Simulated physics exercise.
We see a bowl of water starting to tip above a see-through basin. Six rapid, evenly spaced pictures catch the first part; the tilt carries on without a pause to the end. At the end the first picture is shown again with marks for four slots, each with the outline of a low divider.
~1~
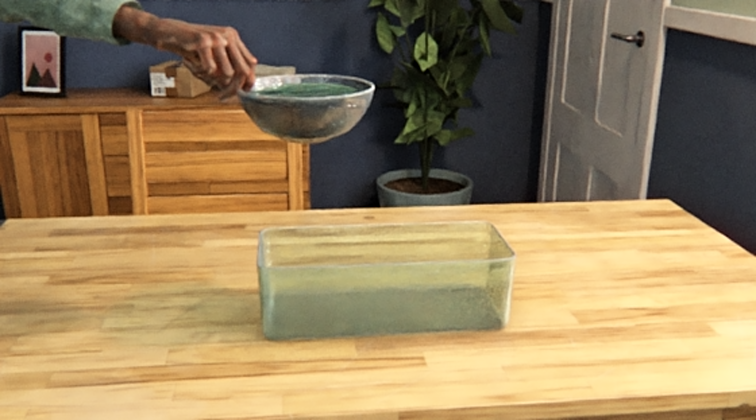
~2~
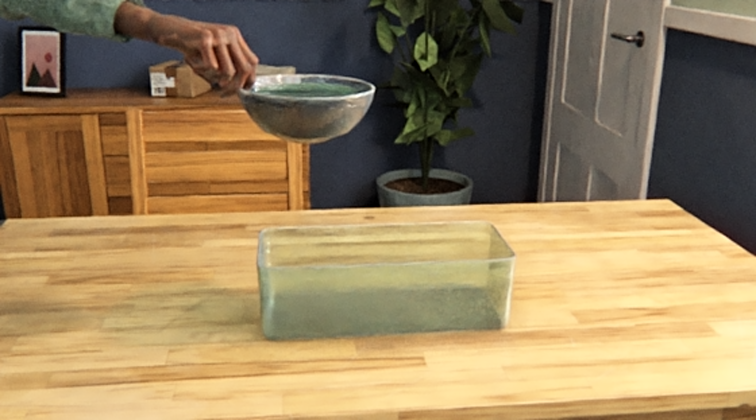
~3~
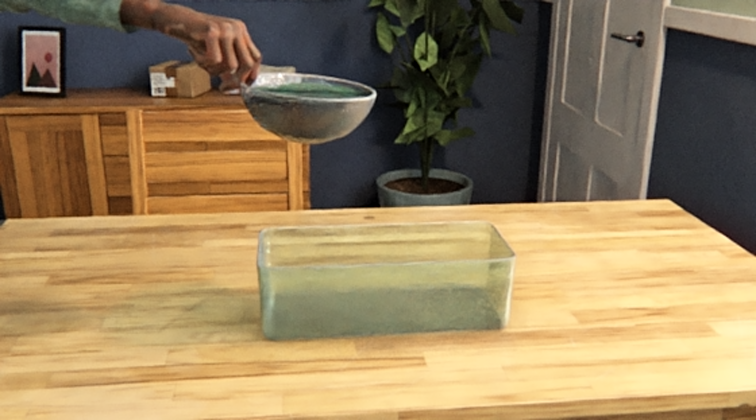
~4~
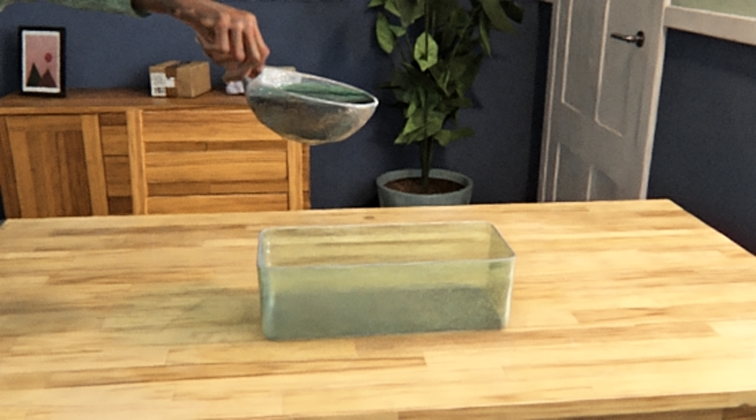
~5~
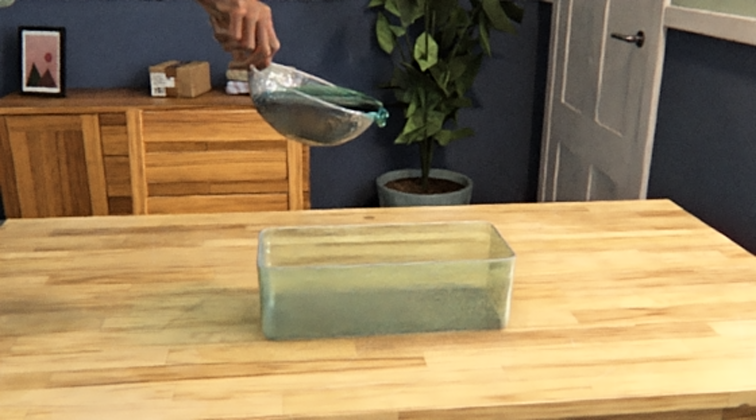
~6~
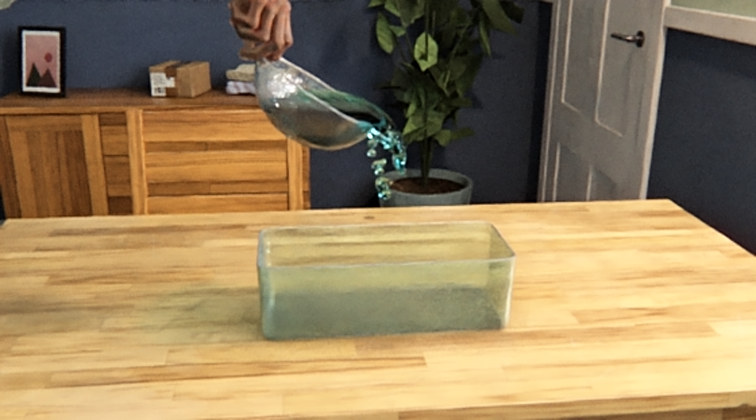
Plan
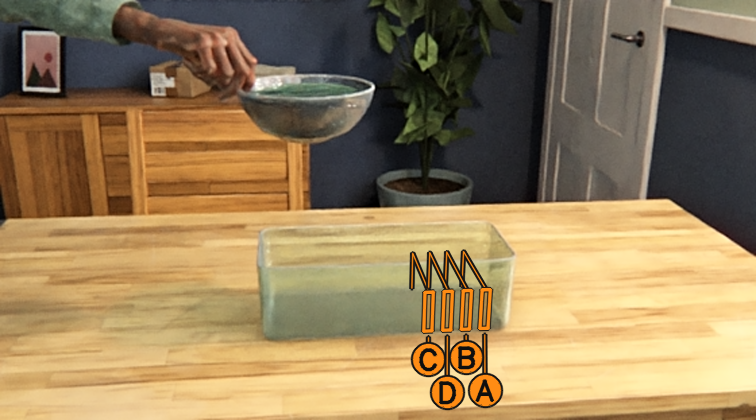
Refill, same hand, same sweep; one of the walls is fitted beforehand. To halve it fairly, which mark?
I would pick position C.
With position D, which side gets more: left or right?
The left side.
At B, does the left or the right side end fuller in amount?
More ends on the left.
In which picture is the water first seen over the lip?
In picture 5.
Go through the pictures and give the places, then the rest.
Upright, lip at (371, 85); basin from (263, 338) to (508, 326); nothing has left yet.
Upright, lip at (372, 86); nothing has left yet.
Tipped about 6°, lip at (373, 91); nothing has left yet.
Tipped about 13°, lip at (375, 99); nothing has left yet.
Tipped about 22°, lip at (376, 110); water is over the lip, down to (382, 121).
Tipped about 33°, lip at (374, 124); water is over the lip, down to (385, 193).
On the marked copy, A at (484, 334); B at (466, 335); C at (428, 337); D at (447, 336).
If A is chosen, about 94 % ends left of the wall and 4 % right of it.
If B is chosen, about 94 % ends left of the wall and 2 % right of it; 4 % is lost outside.
If C is chosen, about 43 % ends left of the wall and 54 % right of it; 3 % is lost outside.
If D is chosen, about 74 % ends left of the wall and 22 % right of it; 4 % is lost outside.
